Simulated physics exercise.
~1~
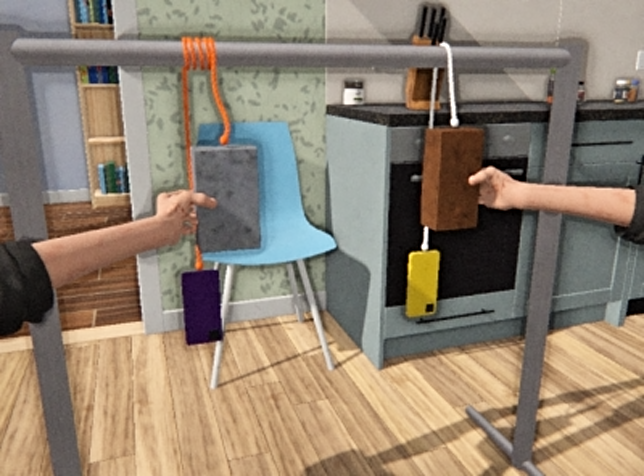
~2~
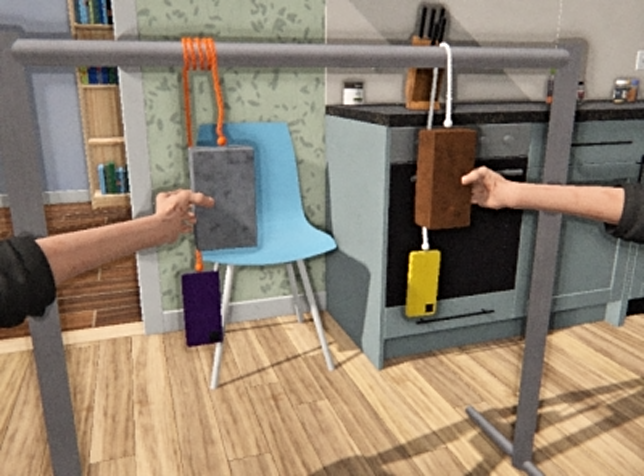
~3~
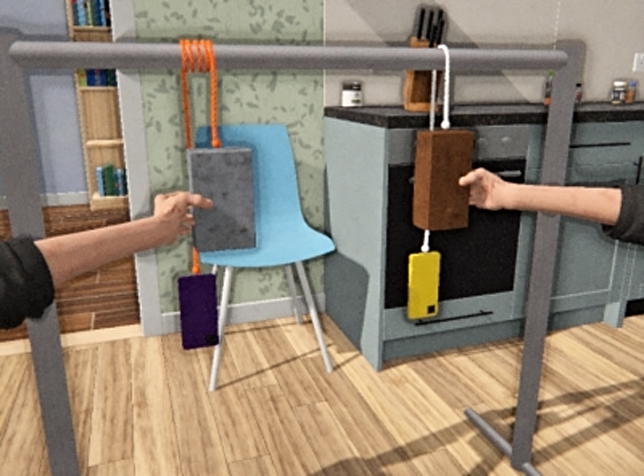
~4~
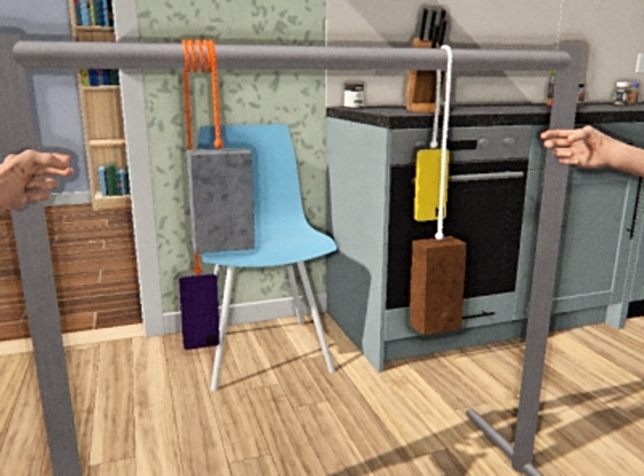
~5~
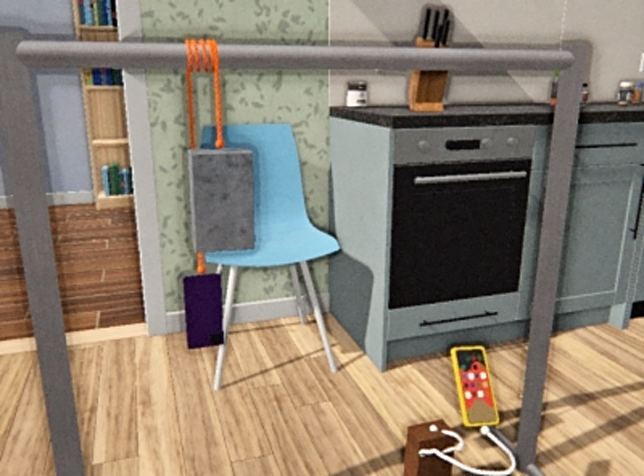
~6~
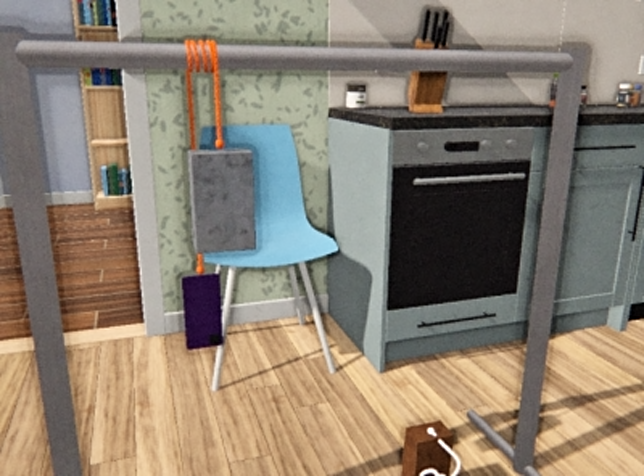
Brick on a white shoelace dropping to the floor as hands let go, while a paver on a wound orange lace stays hanging.
